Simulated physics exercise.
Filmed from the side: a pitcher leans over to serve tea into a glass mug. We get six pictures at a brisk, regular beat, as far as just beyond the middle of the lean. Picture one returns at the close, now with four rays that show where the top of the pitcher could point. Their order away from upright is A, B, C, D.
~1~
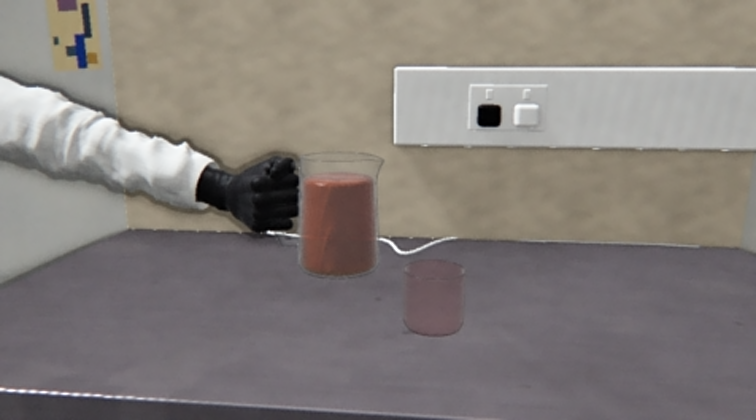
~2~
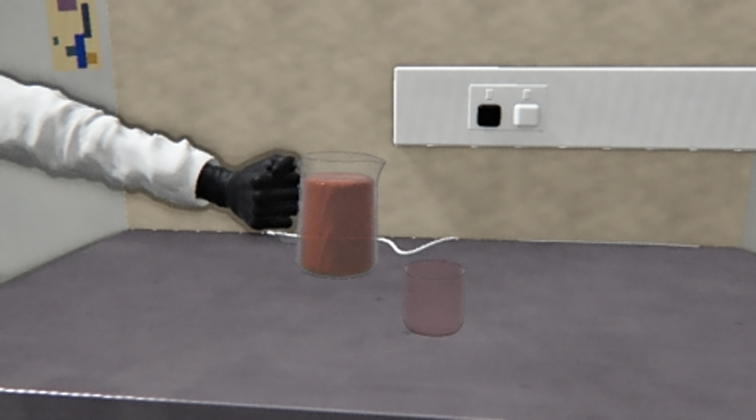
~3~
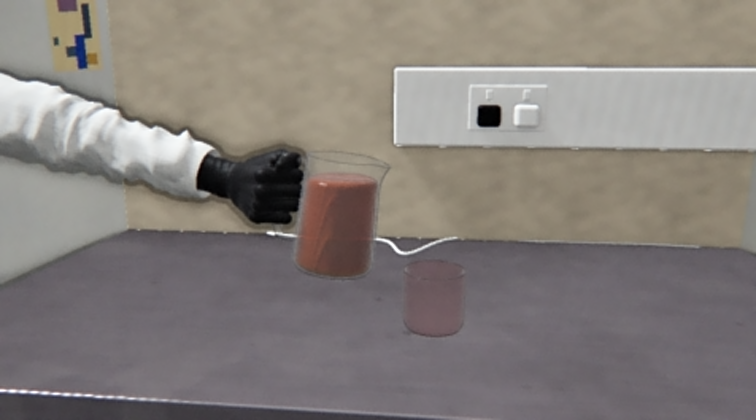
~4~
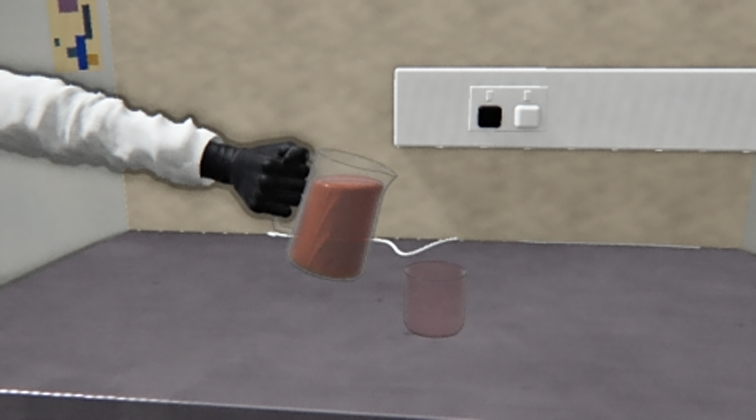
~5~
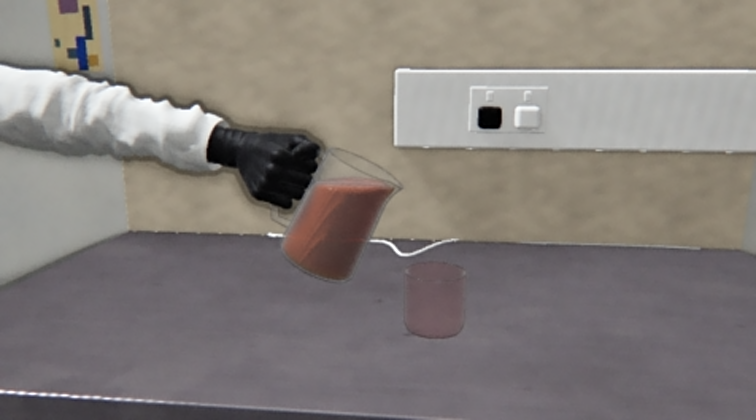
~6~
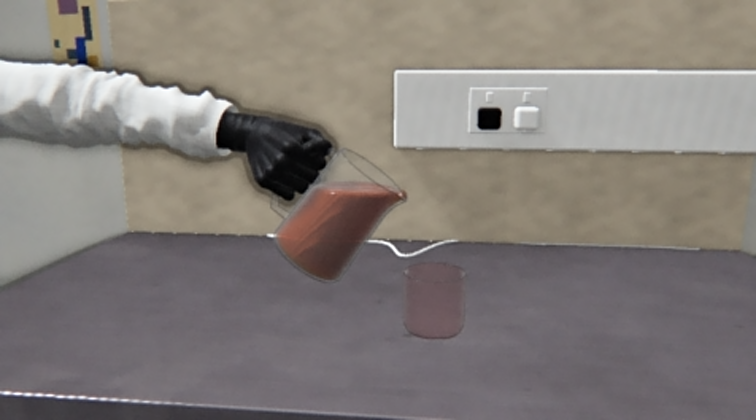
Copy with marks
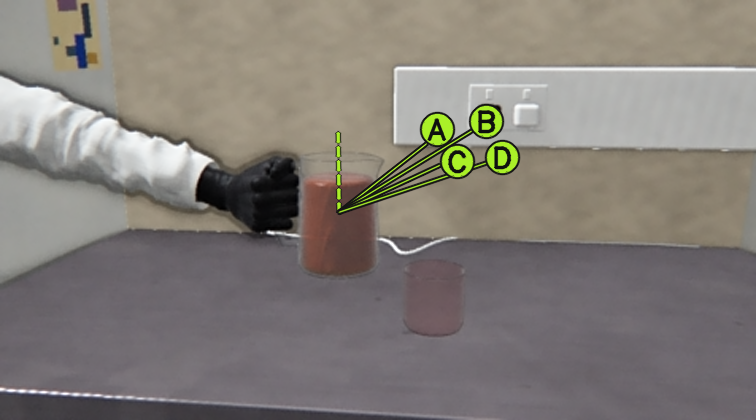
On a dark grey countertop against a beige wall, a black-gloved hand in a white sleeve holds an upright clear pitcher of reddish-brown tea beside a smaller glass mug. After a brief stillness, the hand gradually tilts the pitcher rightward, and the tea shifts toward its lip while the mug stays still.
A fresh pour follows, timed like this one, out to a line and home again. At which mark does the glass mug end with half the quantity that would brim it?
Best: B.
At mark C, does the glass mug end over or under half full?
Over half.
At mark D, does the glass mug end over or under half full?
Over half.
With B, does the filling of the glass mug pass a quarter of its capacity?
Yes, it does.
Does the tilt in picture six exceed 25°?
Yes.
On the marked copy, A at (426, 143); B at (471, 130); C at (439, 165); D at (486, 162).
With A, the glass mug ends with about 33 % of what it can hold.
With B, the glass mug ends with about 49 % of what it can hold.
With C, the glass mug ends with about 69 % of what it can hold.
With D, the glass mug ends with about 79 % of what it can hold; 7 % of the tea is spilt.
